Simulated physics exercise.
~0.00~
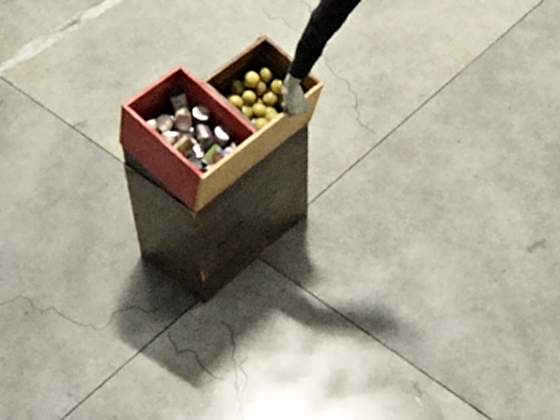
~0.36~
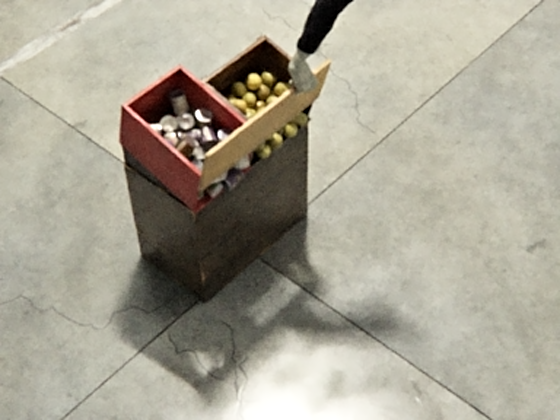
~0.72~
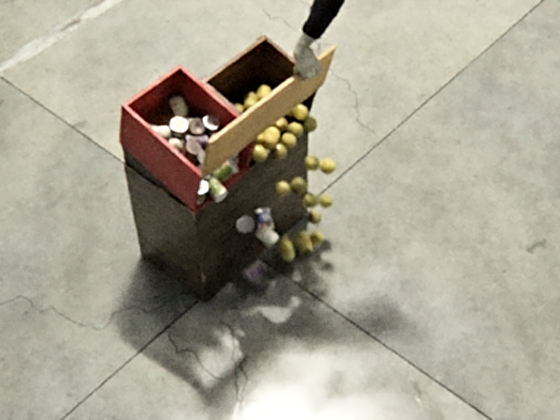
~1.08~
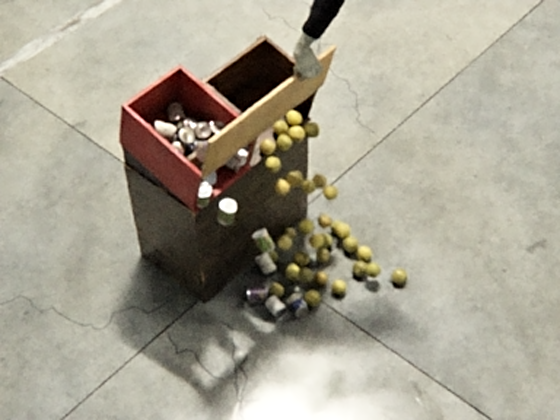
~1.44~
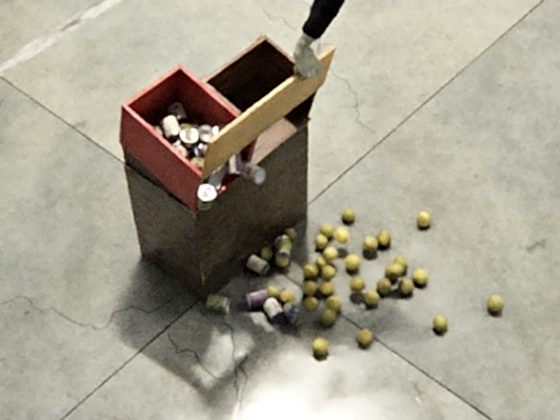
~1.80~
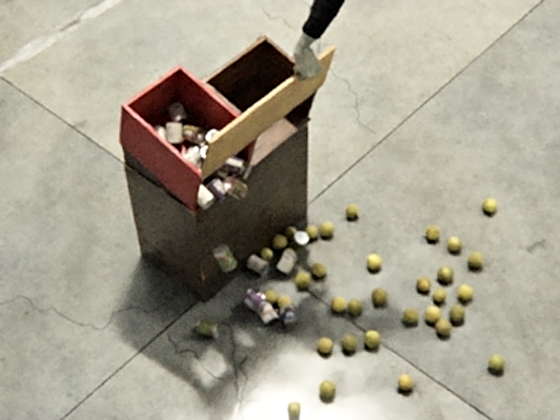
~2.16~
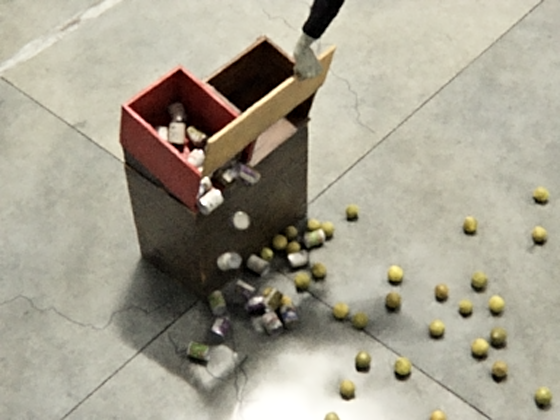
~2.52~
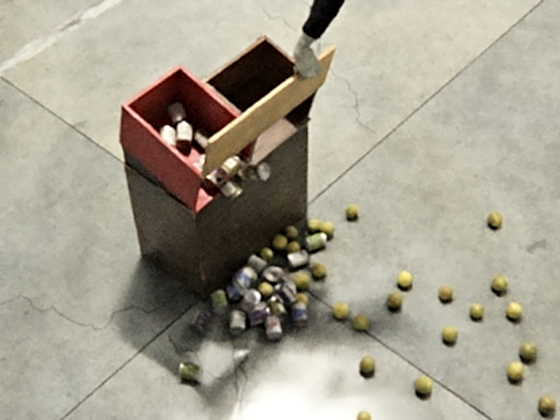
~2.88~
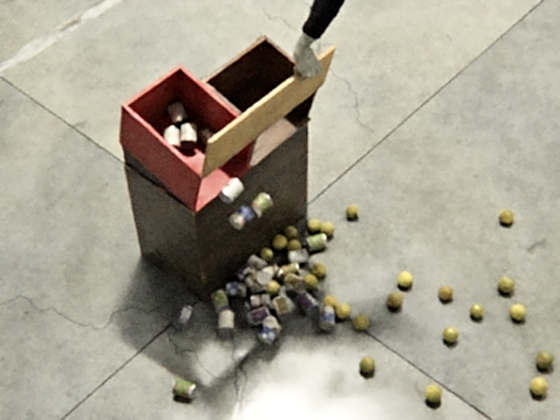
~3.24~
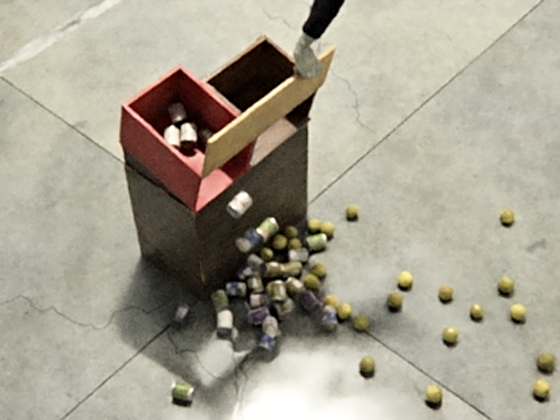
Gloved hand lifting the shared front board of two bins, spilling all the yellow apples and most of the small tins onto concrete.
